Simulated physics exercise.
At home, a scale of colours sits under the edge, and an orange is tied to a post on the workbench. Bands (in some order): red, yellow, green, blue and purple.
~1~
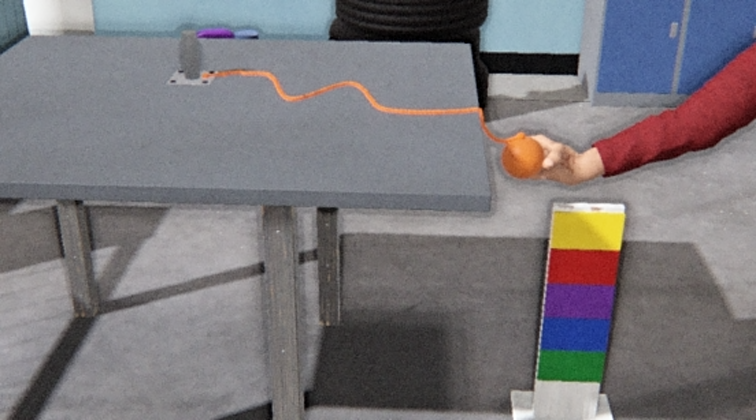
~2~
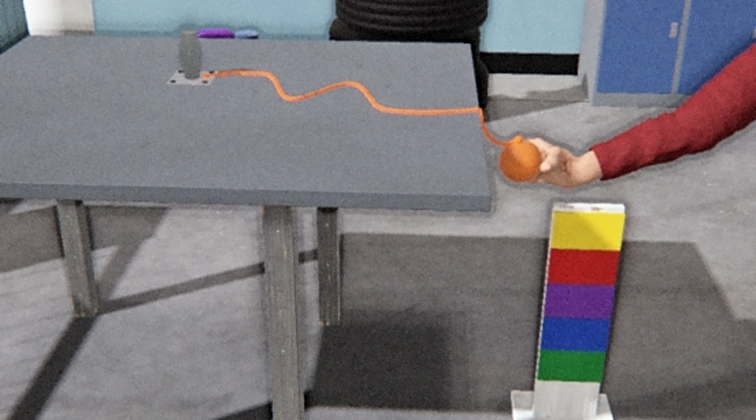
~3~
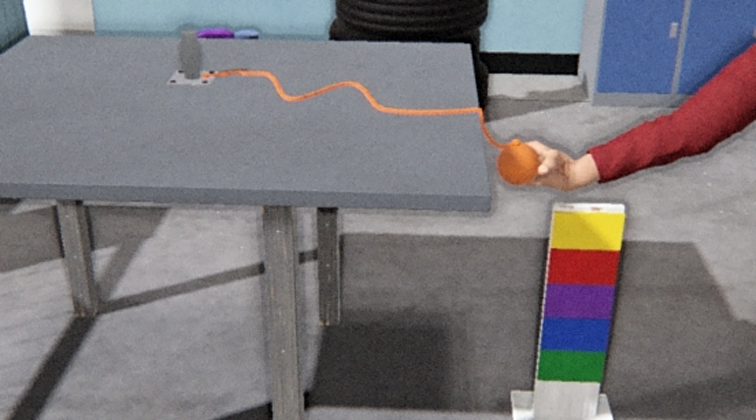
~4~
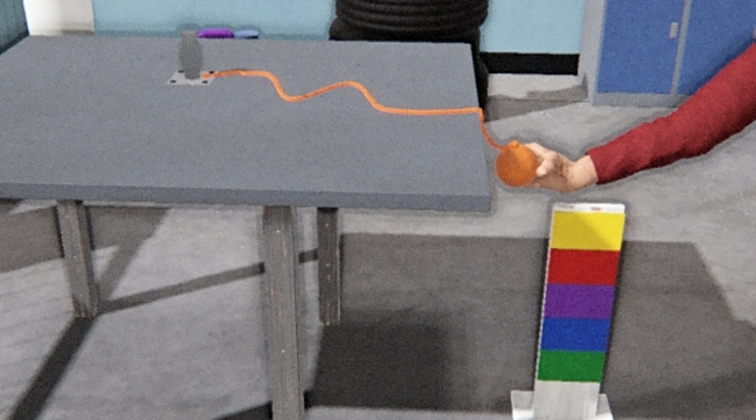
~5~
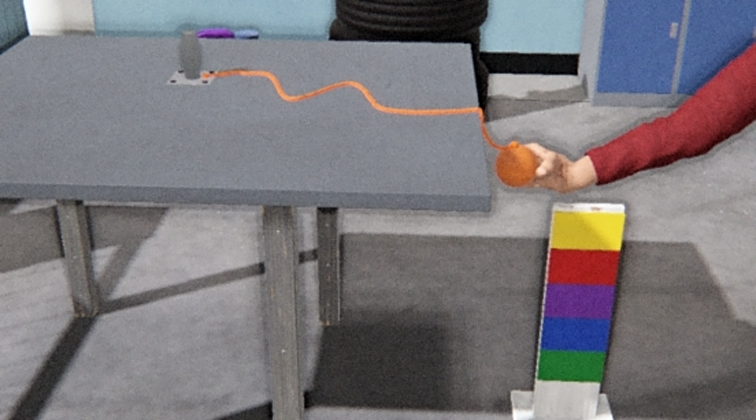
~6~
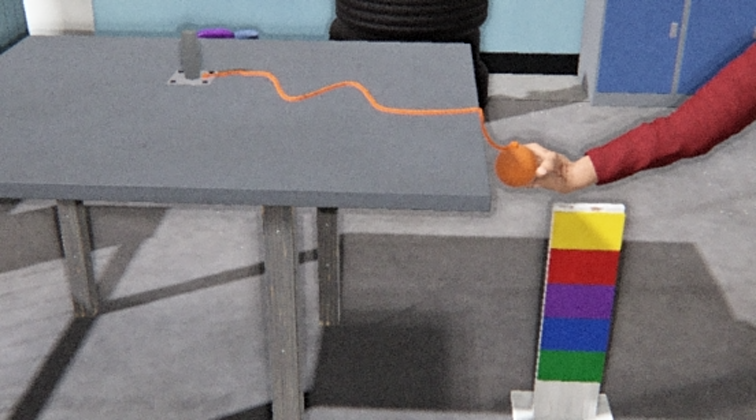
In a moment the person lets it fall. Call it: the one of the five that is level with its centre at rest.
My call is purple.
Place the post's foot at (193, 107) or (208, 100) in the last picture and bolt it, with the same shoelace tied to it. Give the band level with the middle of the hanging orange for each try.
Going case by case, it's blue and then blue.
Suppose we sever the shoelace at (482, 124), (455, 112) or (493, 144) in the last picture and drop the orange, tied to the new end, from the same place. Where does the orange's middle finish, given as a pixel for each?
Near (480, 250), (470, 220) and (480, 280).
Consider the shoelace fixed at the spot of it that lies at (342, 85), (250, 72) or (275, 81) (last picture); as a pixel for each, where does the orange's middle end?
Taking the tries in turn: (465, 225), (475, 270) and (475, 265).
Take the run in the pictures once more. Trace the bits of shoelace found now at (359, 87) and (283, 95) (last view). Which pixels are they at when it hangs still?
They go to (441, 97) and to (337, 88).
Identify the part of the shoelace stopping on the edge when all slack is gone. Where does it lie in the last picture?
About (371, 98).
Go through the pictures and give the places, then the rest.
The first frame shows orange (523, 158); yellow (588, 232); red (583, 268); purple (579, 302); blue (575, 336); green (571, 367).
The second frame shows orange (520, 162); shoelace through (241, 72) (279, 91) (331, 88) (374, 102) (445, 112).
The third frame shows orange (518, 164).
The fourth frame shows orange (517, 166); shoelace through (241, 72) (279, 91) (331, 88) (374, 102) (445, 112).
The fifth frame shows orange (516, 166).
The sixth frame shows orange (516, 166); shoelace through (241, 72) (279, 91) (331, 88) (374, 102) (445, 112).
Early on, orange near (458, 263); level with red.
Midway, orange near (464, 285); level with purple.
Finally, orange near (472, 288); level with purple. The purple one.
